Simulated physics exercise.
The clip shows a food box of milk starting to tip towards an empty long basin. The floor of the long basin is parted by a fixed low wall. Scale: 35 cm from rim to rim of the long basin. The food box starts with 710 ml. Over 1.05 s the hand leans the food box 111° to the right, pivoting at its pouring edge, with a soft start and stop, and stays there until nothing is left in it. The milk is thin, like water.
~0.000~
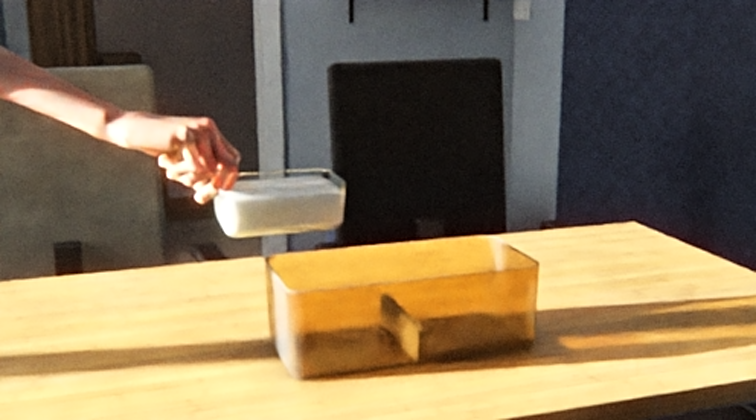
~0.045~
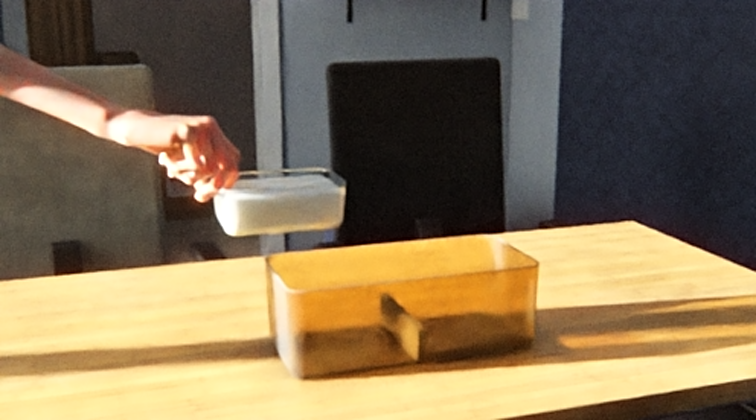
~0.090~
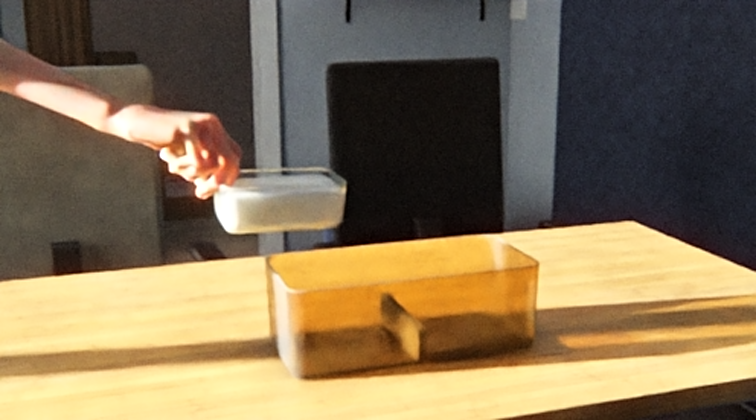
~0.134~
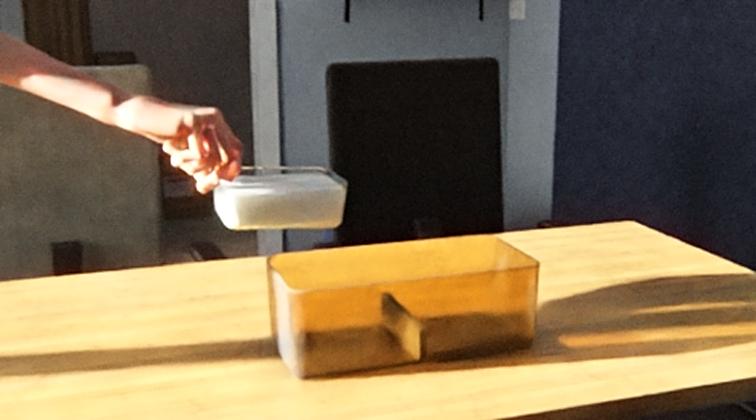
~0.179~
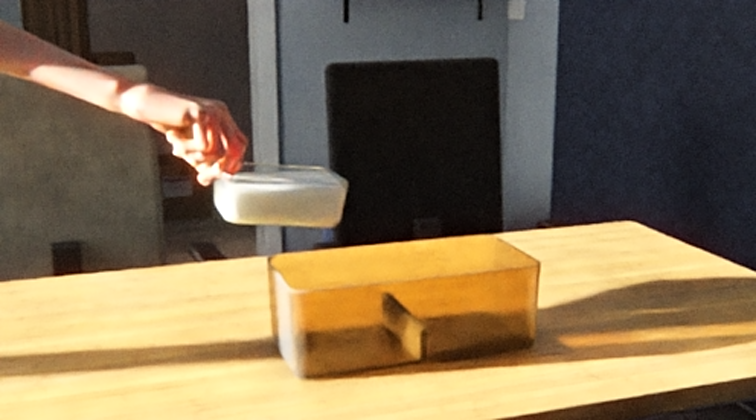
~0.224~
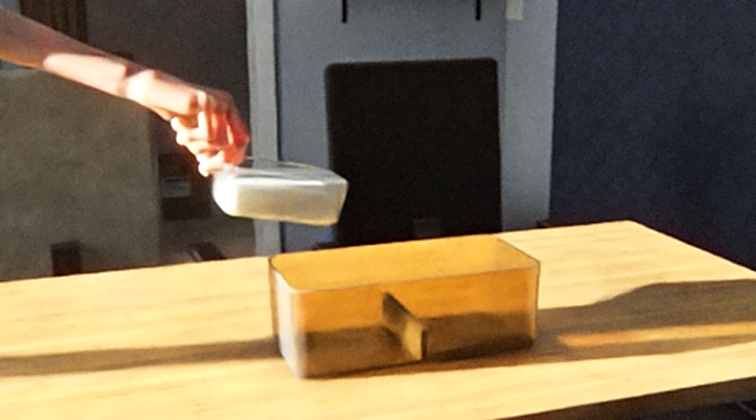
On a sunlit wooden table sits an empty amber basin with a low divider, while a hand holds a clear food box of milk above it and slowly leans the box slightly to the right.
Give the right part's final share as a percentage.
About 76 per cent.
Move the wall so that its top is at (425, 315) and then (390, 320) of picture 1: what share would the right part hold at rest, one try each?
First 50, then 75 per cent.
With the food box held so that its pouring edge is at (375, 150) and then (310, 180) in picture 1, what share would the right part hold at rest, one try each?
First 90, then 50 per cent.
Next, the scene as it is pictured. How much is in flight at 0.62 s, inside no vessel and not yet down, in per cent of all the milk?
Some 52 per cent.
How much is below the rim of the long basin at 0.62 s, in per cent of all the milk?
Some 20 per cent.
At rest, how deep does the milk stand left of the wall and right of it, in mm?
Some 6 mm on the left and 20 mm on the right.
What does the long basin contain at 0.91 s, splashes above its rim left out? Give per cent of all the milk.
Some 90 per cent.
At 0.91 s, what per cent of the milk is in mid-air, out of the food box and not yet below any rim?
Near 6 in a hundred.
Then, 0.62 s in, the tilt is 71° and 29 per cent is still to pour, 9 is left of the wall and 10 right of it.
Then, 0.91 s in, the tilt is 106° and 2 per cent is still to pour, 14 is left of the wall and 76 right of it.
Then, 1.22 s in, the tilt is 111° and 0 per cent is still to pour, 21 is left of the wall and 76 right of it.
Then, 1.55 s in, the tilt is 111° and 0 per cent is still to pour, 21 is left of the wall and 76 right of it.
Finally, 21 per cent lies left of the wall, 76 right of it and 3 outside.
